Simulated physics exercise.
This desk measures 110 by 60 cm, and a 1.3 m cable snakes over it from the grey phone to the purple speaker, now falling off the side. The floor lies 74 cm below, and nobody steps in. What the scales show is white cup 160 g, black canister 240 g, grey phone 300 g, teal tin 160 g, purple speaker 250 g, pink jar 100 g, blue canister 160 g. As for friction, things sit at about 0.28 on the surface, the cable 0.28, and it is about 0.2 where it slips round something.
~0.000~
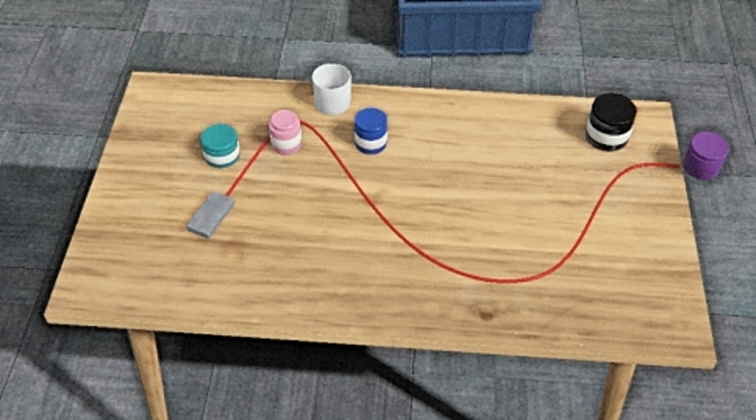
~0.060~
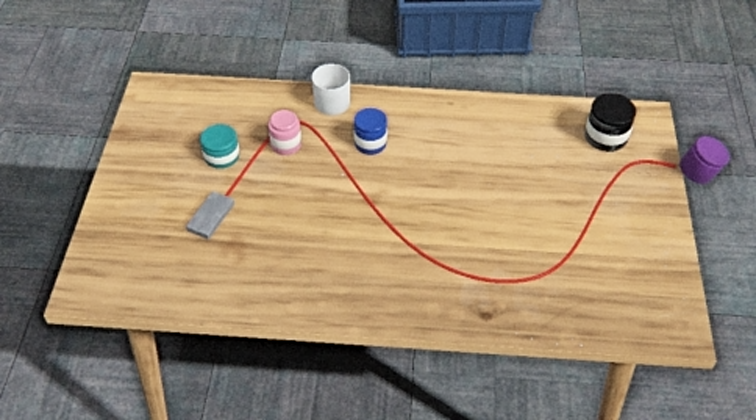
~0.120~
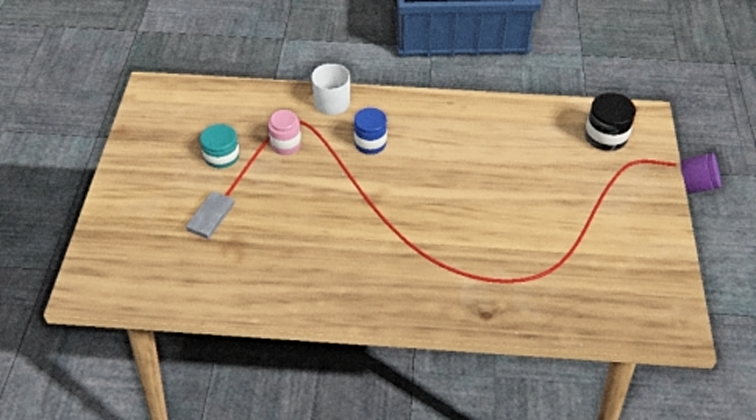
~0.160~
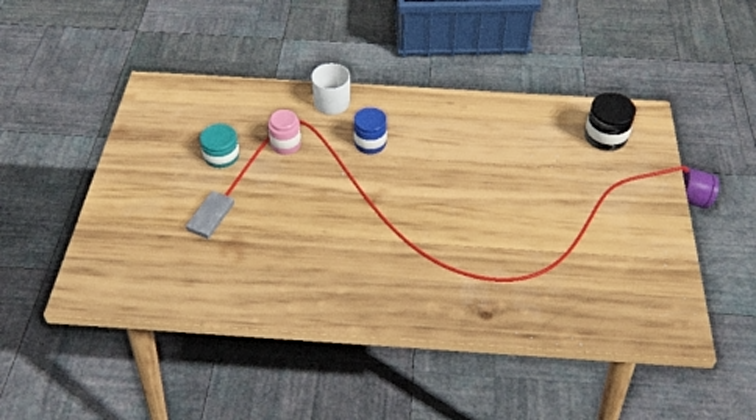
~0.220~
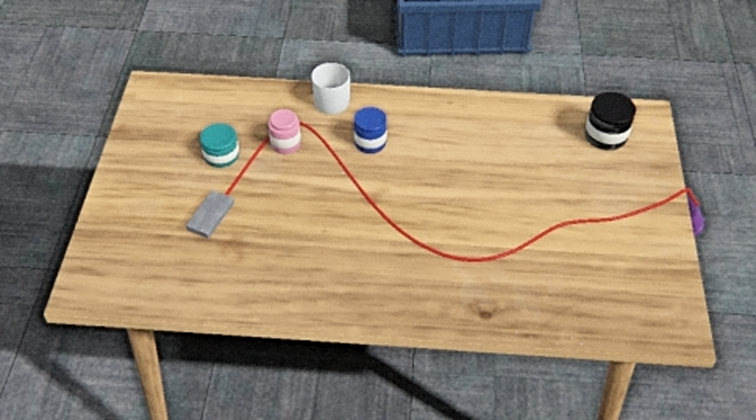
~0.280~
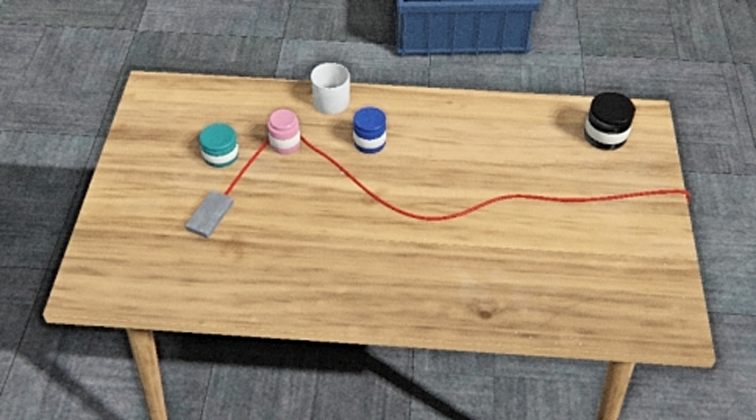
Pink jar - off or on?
It does not stay.
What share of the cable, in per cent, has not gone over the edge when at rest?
Estimated share: About 45 %.
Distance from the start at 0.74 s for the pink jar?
About: Pink jar off the top.
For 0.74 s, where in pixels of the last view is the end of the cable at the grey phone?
It sits close to (364, 194) in the last view.
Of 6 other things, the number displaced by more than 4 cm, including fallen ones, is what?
Counting them up, I get 2.
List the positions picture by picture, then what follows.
Pink jar (284, 119); cable runs through (619, 176) (557, 267) (421, 253) (341, 164) (259, 151), in the first picture.
Purple speaker (709, 149); cable runs through (618, 175) (421, 253) (259, 151), in the second picture.
Purple speaker (701, 174); cable runs through (617, 175) (421, 253) (259, 151), in the third picture.
Purple speaker (696, 188); cable runs through (629, 180) (421, 252) (259, 151), in the fourth picture.
Purple speaker (683, 218); cable runs through (683, 192) (431, 249) (259, 150), in the fifth picture.
Pink jar (283, 118); cable runs through (605, 198) (471, 210) (352, 178) (260, 151), in the sixth picture.
At 0.5 s, the cable's tail end at (278, 210); pink jar on its side, 32 cm off its start, grey phone 8 cm off its start, purple speaker over the edge.
At 0.7 s, the cable's tail end at (364, 194); pink jar over the edge, grey phone 24 cm off its start, purple speaker over the edge.
At 1.0 s, the cable's tail end at (398, 184); pink jar over the edge, grey phone 30 cm off its start at (372, 181), purple speaker over the edge.
At 1.2 s, the cable's tail end at (398, 184); pink jar over the edge, grey phone 30 cm off its start, purple speaker over the edge.
At 2.4 s, the cable's tail end at (398, 184); pink jar over the edge, grey phone 30 cm off its start at (372, 181), purple speaker over the edge, blue canister 2 cm off its start at (372, 112).
